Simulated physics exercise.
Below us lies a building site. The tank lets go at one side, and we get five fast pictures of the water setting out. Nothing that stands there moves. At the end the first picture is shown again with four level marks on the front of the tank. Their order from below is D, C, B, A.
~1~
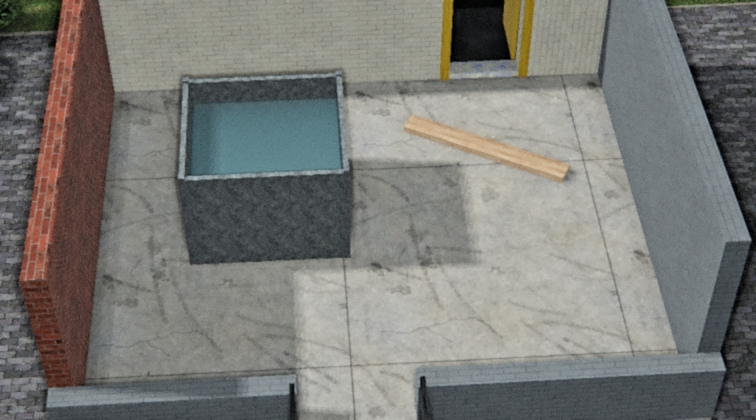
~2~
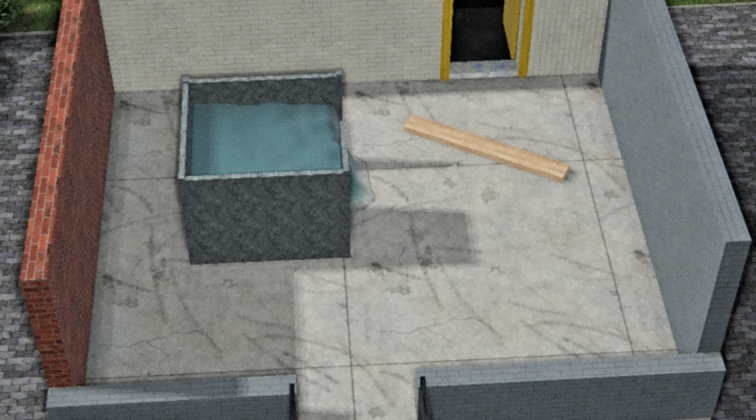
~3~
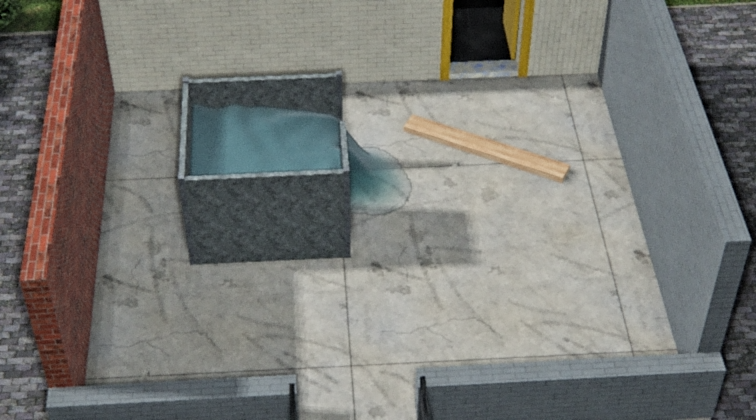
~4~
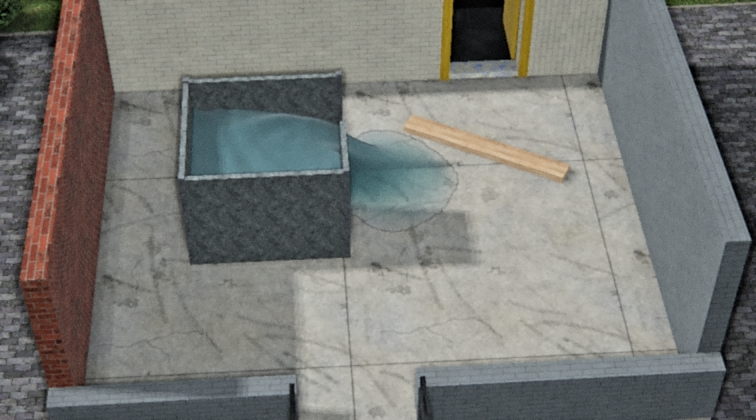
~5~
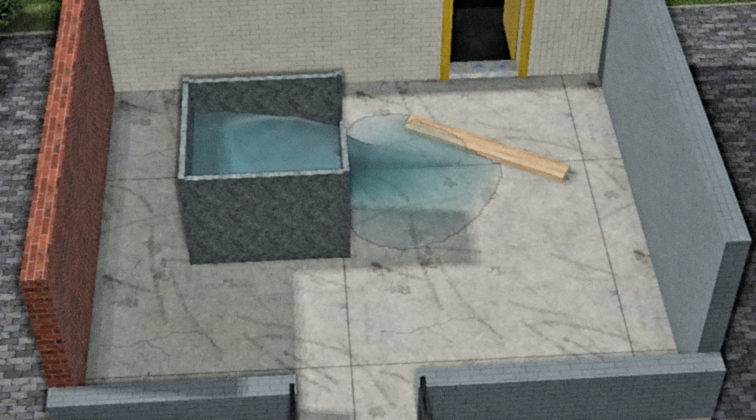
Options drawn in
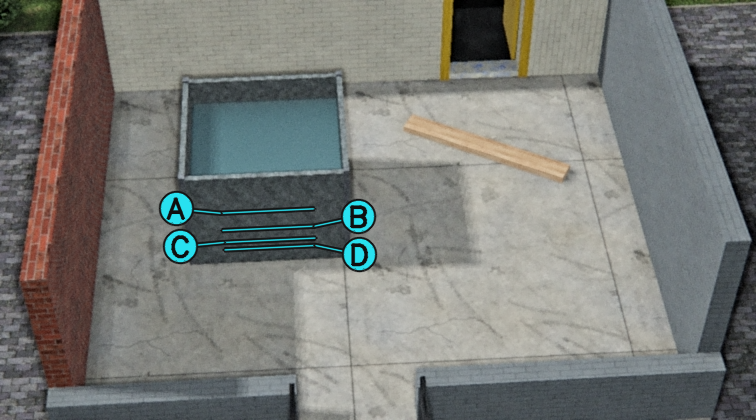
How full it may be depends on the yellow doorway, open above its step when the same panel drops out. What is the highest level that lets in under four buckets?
Go for B.
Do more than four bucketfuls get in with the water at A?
Yes.
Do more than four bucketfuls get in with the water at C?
No, not at all.
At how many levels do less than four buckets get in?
Three.
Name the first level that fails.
That would be A.
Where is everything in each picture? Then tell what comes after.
The first frame shows water in the tank at rest, its middle at (265, 143); foot of the yellow doorway at (483, 77); open gate at (356, 368).
The second frame shows front seen at (361, 204), 1 % of the ground wet.
The third frame shows front seen at (404, 185), 2 % of the ground wet.
The fourth frame shows front seen at (447, 169), 6 % of the ground wet.
The fifth frame shows front seen at (491, 164), 10 % of the ground wet.
On the marked copy, A at (267, 211); B at (268, 228); C at (269, 240); D at (270, 247); from the bottom up D, C, B, A.
If A is chosen, about 8 bucketfuls get in.
If B is chosen, a splash gets over, under a bucket.
If C is chosen, nothing gets over.
If D is chosen, nothing gets over.
